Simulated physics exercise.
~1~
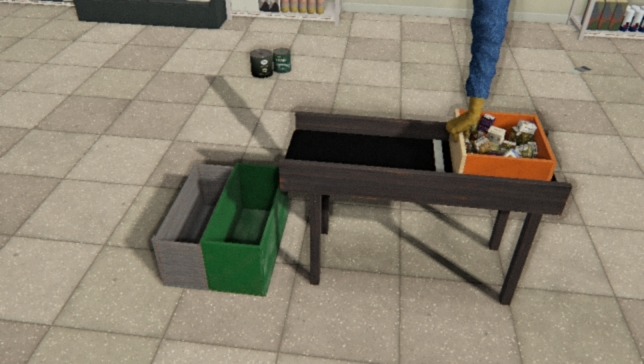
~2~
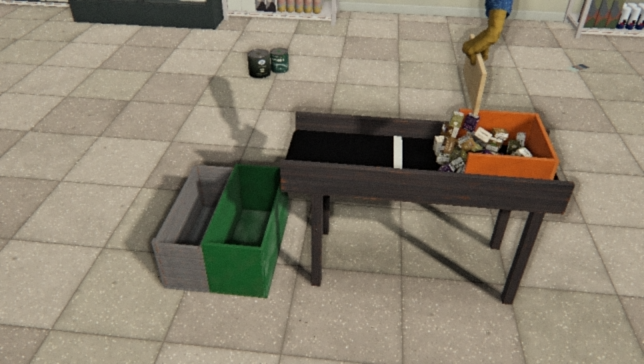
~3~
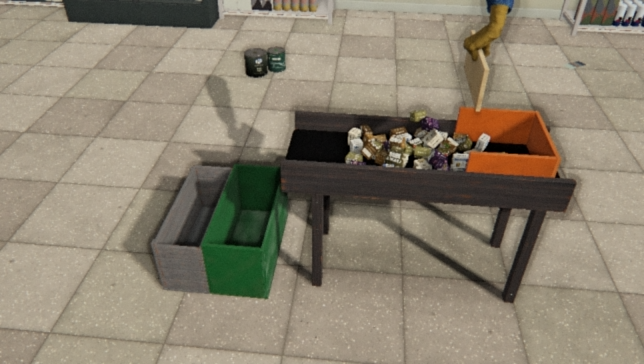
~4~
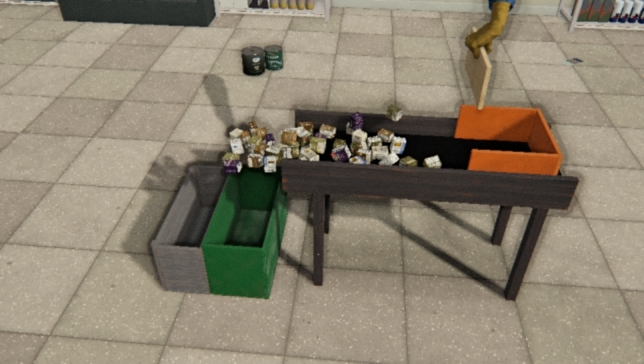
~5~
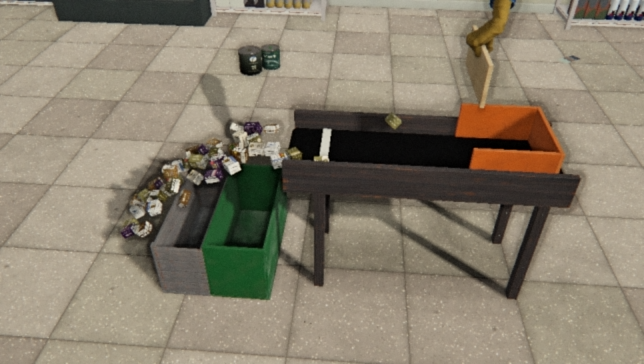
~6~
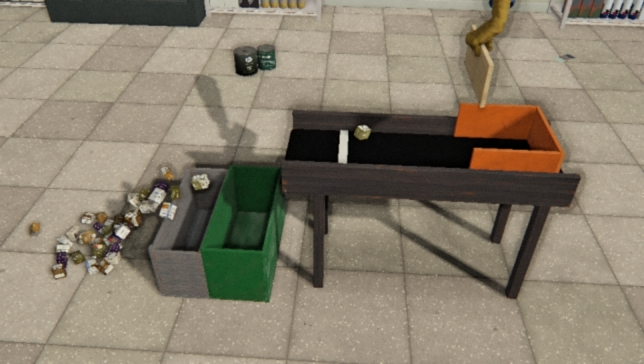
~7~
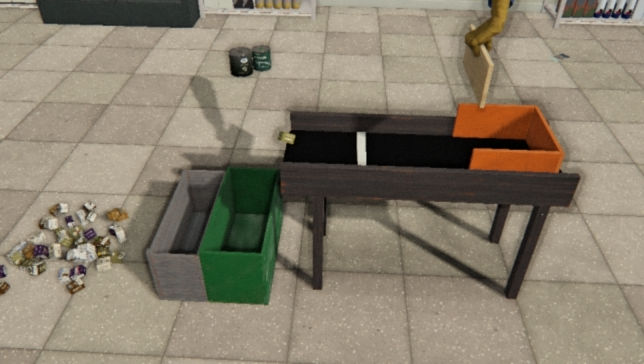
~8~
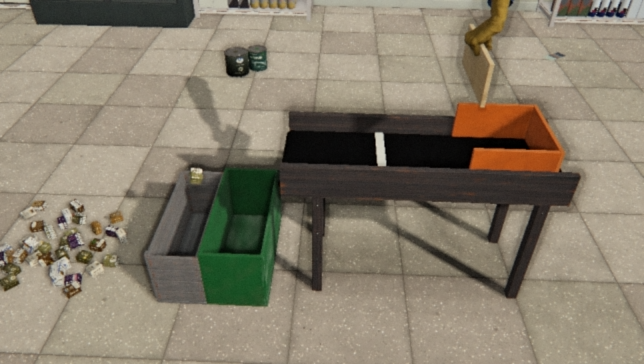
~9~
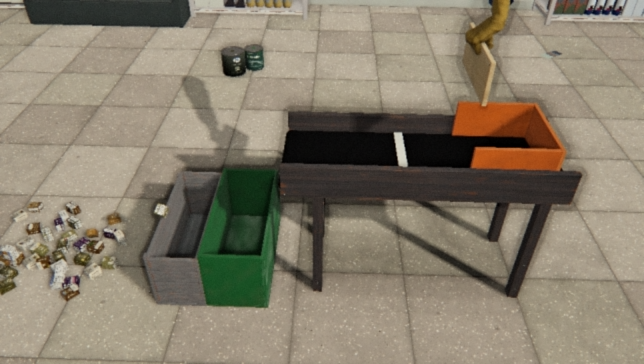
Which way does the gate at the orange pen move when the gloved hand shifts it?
The gate moves up, lifted by the gloved hand.
